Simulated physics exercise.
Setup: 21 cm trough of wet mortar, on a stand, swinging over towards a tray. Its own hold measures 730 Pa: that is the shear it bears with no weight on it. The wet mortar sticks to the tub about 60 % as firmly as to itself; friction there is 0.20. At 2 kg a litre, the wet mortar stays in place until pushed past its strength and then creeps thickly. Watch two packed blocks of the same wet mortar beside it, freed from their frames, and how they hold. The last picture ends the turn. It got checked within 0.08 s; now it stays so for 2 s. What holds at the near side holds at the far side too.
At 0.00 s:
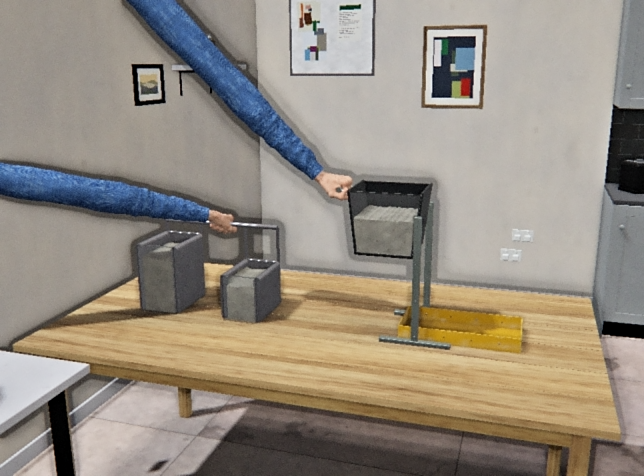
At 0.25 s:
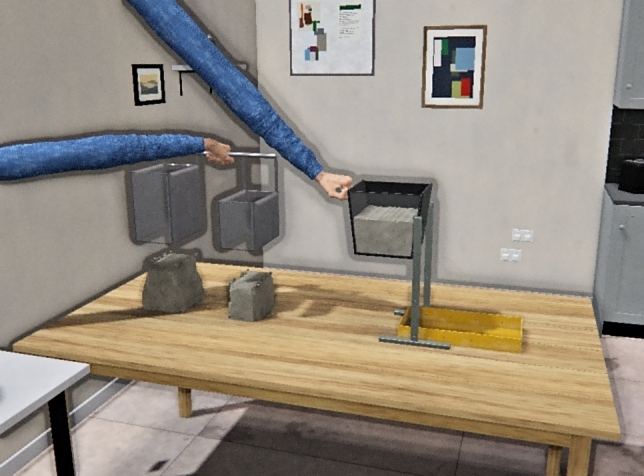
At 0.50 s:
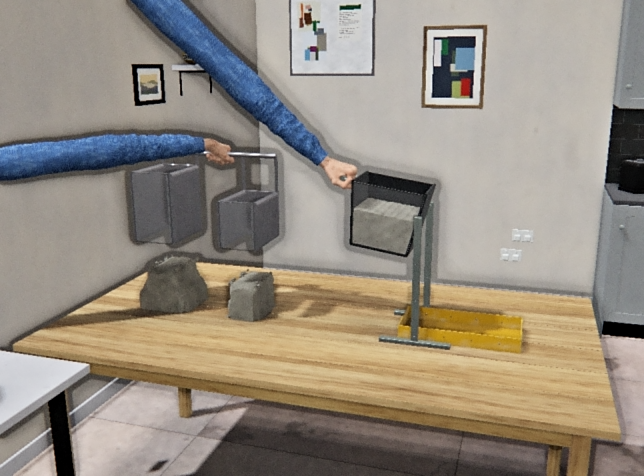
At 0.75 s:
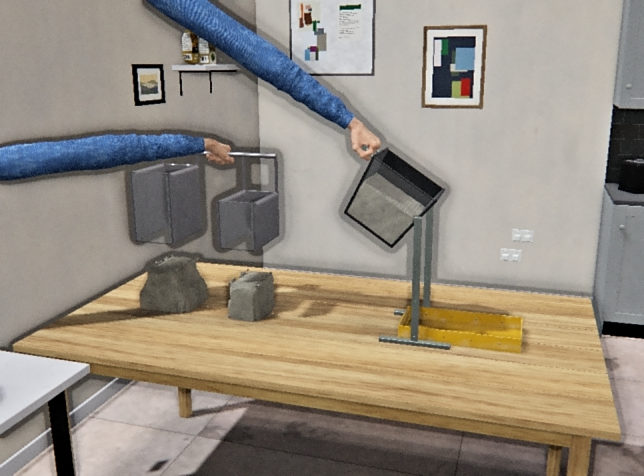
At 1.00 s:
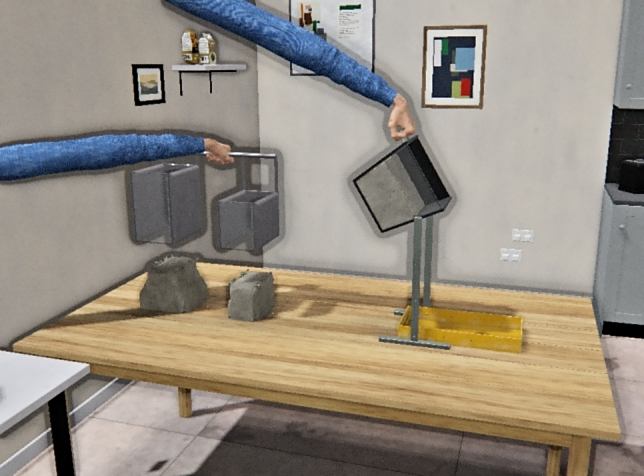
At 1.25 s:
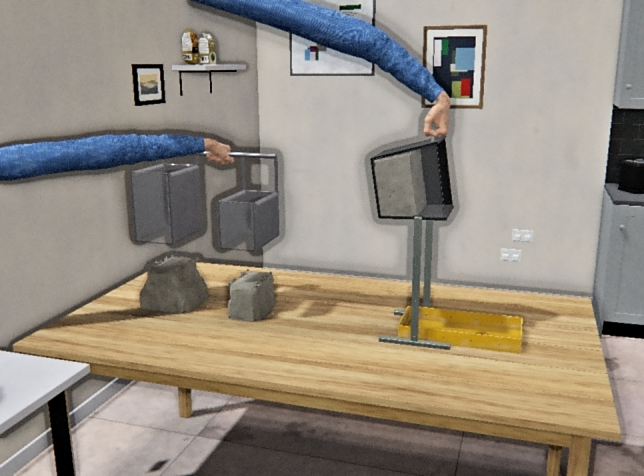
On a table, one hand unmolds two blocks, the left sags, then another tilts a tub.
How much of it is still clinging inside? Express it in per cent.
About 100 %.
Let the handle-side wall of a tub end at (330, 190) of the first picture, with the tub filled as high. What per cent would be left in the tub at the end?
It would be near 95 %.
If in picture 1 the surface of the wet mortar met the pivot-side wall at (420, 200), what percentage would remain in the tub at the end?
Result: Approx. 70 % remaining in tub.
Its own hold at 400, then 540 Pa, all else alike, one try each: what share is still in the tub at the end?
Respectively, close to 90 % and close to 100 %.
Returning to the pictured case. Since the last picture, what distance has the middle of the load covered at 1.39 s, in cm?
Something like 1 cm, I'd say.
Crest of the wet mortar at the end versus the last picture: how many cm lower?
4 cm.
By 1.39 s, the tub is at 81 degrees and holds 100 %.
By 1.56 s, the tub is at 81 degrees and holds 100 %.
By 1.73 s, the tub is at 81 degrees and holds 100 %.
By 1.90 s, the tub is at 81 degrees and holds 100 %.
By 3.25 s, at the end, the tub is at 81 degrees and holds 100 %.
